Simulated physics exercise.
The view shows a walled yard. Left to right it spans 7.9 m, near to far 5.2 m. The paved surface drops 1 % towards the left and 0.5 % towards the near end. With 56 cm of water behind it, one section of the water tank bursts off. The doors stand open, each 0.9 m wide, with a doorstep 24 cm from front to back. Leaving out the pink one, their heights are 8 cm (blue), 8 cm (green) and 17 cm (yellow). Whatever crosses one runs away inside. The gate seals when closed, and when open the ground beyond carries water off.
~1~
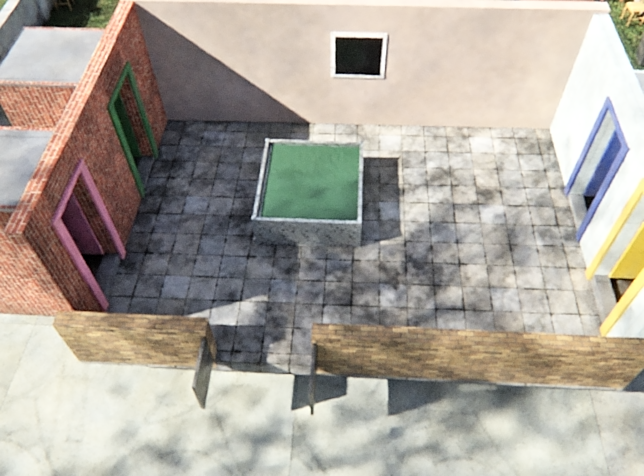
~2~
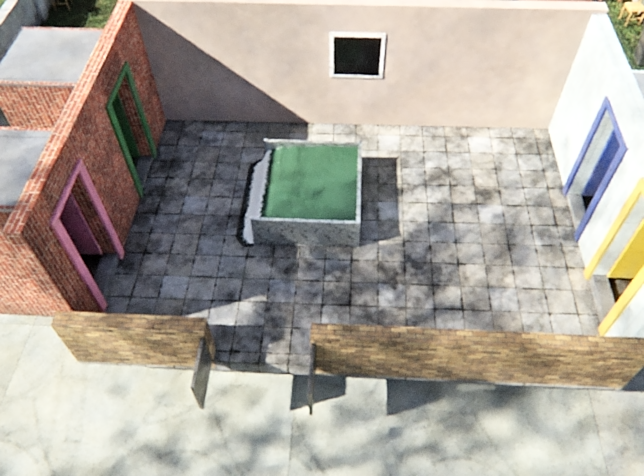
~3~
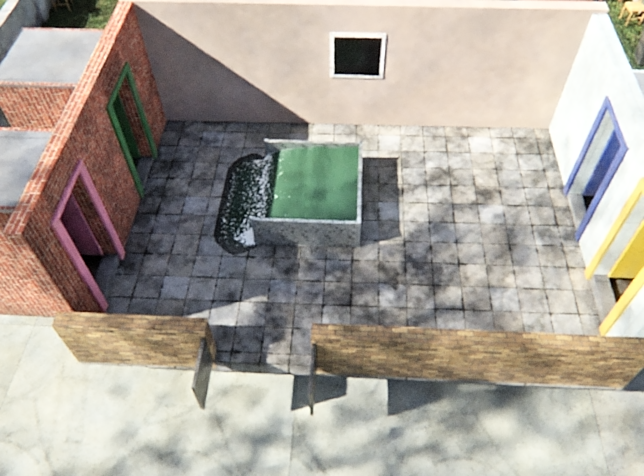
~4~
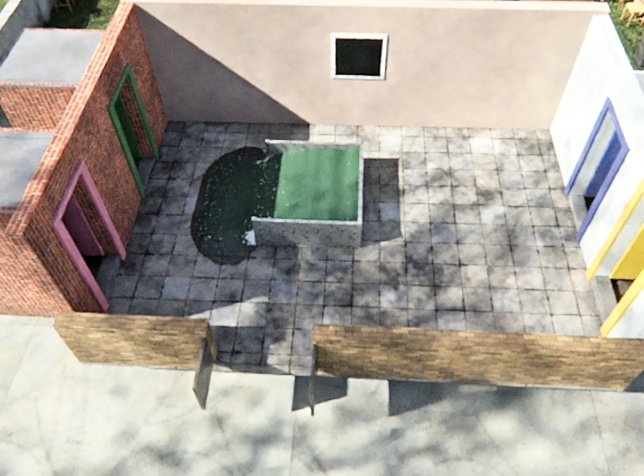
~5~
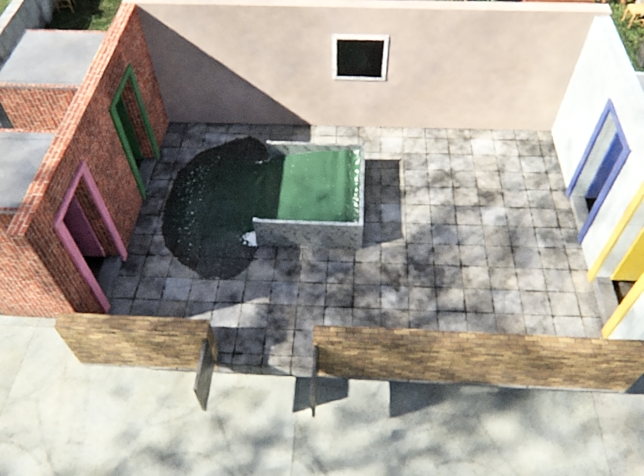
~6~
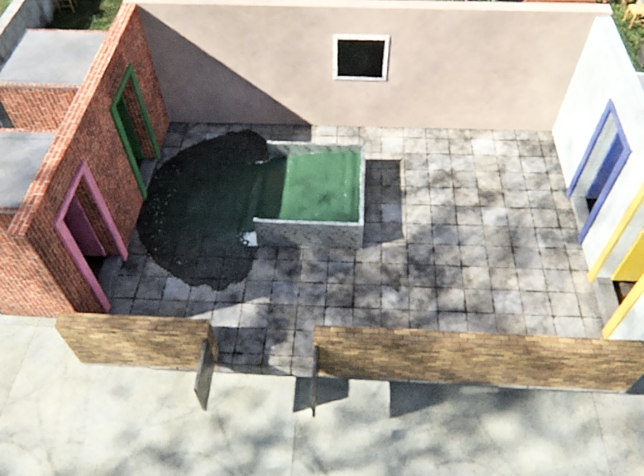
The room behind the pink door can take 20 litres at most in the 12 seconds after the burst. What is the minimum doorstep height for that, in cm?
At least 13 cm or so.
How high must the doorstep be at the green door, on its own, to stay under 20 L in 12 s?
Roughly 26 cm at green.
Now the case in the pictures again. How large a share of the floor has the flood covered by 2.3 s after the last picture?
Some 30 per cent of it.
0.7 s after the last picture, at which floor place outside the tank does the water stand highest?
Near (148, 219).
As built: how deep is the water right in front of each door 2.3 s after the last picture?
Depths in cm: Blue 0, green 21, yellow 0, pink 14.
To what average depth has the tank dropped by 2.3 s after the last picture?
About 10 cm.
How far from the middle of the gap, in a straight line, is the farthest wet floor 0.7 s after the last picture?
Some 3.2 m out.
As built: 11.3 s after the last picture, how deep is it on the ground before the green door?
Some 5.0 cm.
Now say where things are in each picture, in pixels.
In the first frame, the water tank at (311, 182) is whole and still, 56 cm deep; the pink door at (95, 245) is dry.
In the second frame, water pours out at (263, 193) and has run 0.3 m, to (242, 239); about 7 cm deep outside, 56 cm at the back.
In the third frame, the front is at (220, 236), 0.7 m from the gap at (264, 196); 1.4 m2 of floor is wet, 56 cm left at the back.
In the fourth frame, the front is at (195, 230), 1.2 m from the gap at (265, 197); 2.7 m2 of floor is wet, 54 cm left at the back.
In the fifth frame, the gap is at (267, 198), the front 1.8 m out at (169, 212); the back of the water tank holds 47 cm.
In the sixth frame, water pours out at (267, 198) and has run 2.3 m, to (141, 221); about 6 cm deep outside, 48 cm at the back; the pink door at (97, 247), 3.0 m from the gap, is still 0.8 m from the nearest water.
Then, 0.7 s after the last picture water covers 25 % of the floor, deepest (34 cm) near (148, 219); 15 cm at the pink door, 0 litres in over its 18 cm doorstep.
Then, 2.3 s after the last picture water covers 30 % of the floor, deepest (30 cm) near (97, 342); 14 cm at the pink door, 2 litres in over its 18 cm doorstep.
Then, 11.3 s after the last picture water covers 95 % of the floor, deepest (8 cm) near (97, 342); 7 cm at the pink door, 2 litres in over its 18 cm doorstep.
At the pink door as built, the water peaked near 20 cm, 1.3 s after the last picture.
Run again over the same 12 s with other heights there, 39 litres in over 10.5 cm, 13 litres over 14 cm. The limit of 20 litres is kept from about 13 cm up.
